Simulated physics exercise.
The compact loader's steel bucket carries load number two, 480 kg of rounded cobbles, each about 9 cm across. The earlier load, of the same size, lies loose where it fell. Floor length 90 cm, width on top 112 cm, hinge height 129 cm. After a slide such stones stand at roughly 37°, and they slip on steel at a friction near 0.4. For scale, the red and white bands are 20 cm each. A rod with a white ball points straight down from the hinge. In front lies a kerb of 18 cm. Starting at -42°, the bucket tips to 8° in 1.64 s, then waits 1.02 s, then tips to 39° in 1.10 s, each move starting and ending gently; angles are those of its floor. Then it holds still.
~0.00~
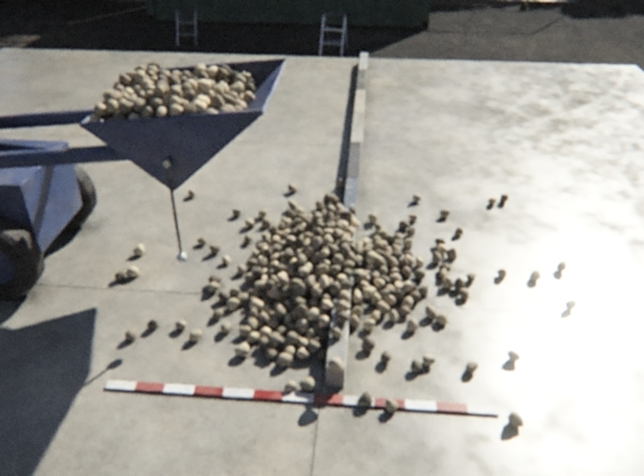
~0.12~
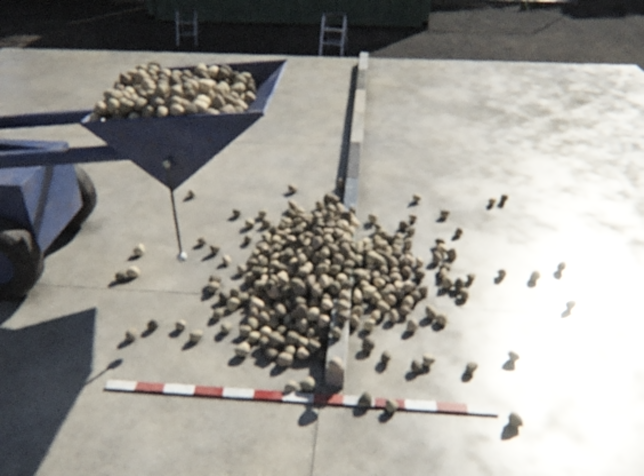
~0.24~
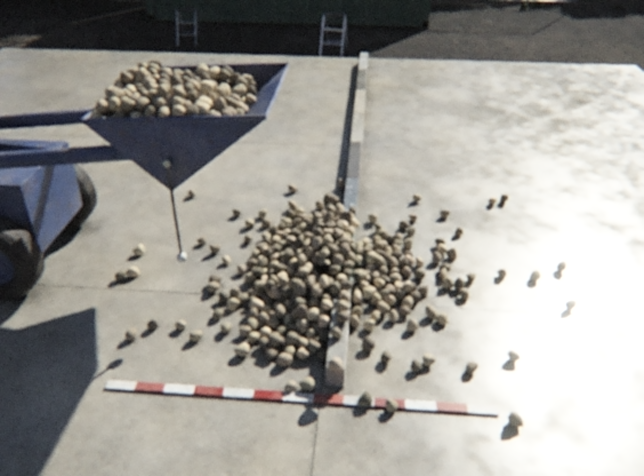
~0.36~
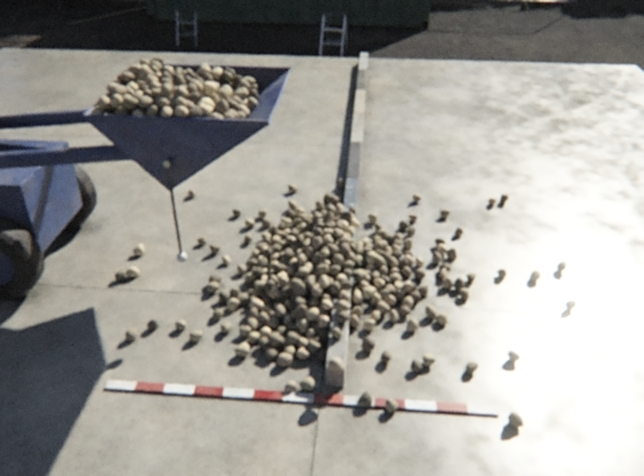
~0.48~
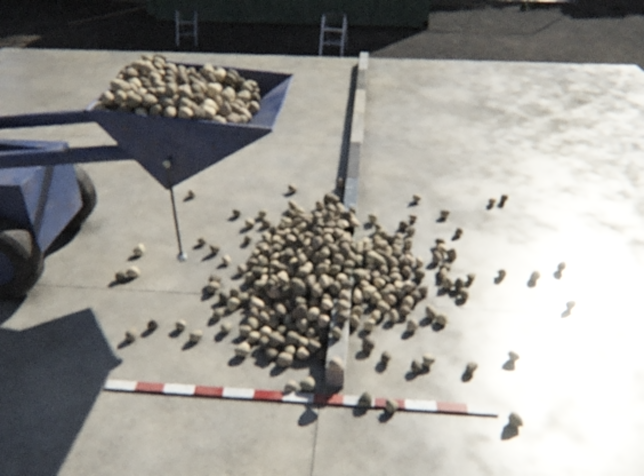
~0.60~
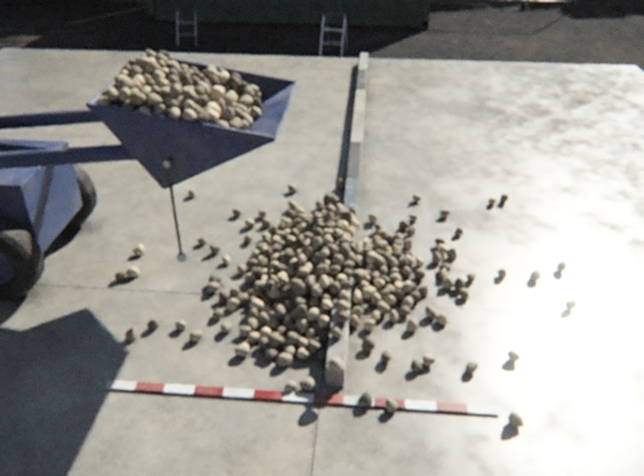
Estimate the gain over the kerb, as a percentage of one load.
Close to 18 parts in a hundred.
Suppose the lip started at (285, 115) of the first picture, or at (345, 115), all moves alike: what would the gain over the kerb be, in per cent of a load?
About 40 and 95 per cent.
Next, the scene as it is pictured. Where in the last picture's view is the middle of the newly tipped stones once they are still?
Near (298, 254).
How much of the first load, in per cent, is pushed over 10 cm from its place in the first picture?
Roughly 15 per cent of them.
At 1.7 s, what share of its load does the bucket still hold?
It holds some 95 per cent.
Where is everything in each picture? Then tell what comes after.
The bucket is at -42°, its lip at (263, 112); the top of the load is at (176, 74). The earlier load is highest near (331, 240), 32 cm above ground level, 78 % on this side of the kerb, 23 % over the kerb, in the first frame.
The bucket is at -41°, its lip at (264, 113); the top of the load is at (176, 74); the stones move at 0.1 m/s on average, in the second frame.
Lip at (266, 117), floor tilted -39°, highest stones at (170, 73); the stones move at 0.1 m/s on average, in the third frame.
The bucket is at -36°, its lip at (269, 123); the top of the load is at (146, 69); the stones move at 0.2 m/s on average, in the fourth frame.
Lip at (272, 130), floor tilted -32°, highest stones at (149, 66); the stones move at 0.2 m/s on average, in the fifth frame.
Lip at (275, 139), floor tilted -27°, highest stones at (144, 64); the stones move at 0.2 m/s on average, in the sixth frame.
After 1.2 s the floor is at 0°; in per cent of one load, 100 in the bucket, 78 on this side of the kerb, 23 over the kerb; the foremost stones are at (523, 276).
After 1.7 s the floor is at 8°; in per cent of one load, 97 in the bucket, 82 on this side of the kerb, 23 over the kerb; the foremost stones are at (523, 276).
After 4.2 s the floor is at 39°; in per cent of one load, 0 in the bucket, 164 on this side of the kerb, 36 over the kerb; the foremost stones are at (523, 276).
After 6.9 s the floor is at 39°; in per cent of one load, 0 in the bucket, 160 on this side of the kerb, 41 over the kerb; the foremost stones are at (523, 276). Net gain over the kerb, 18.
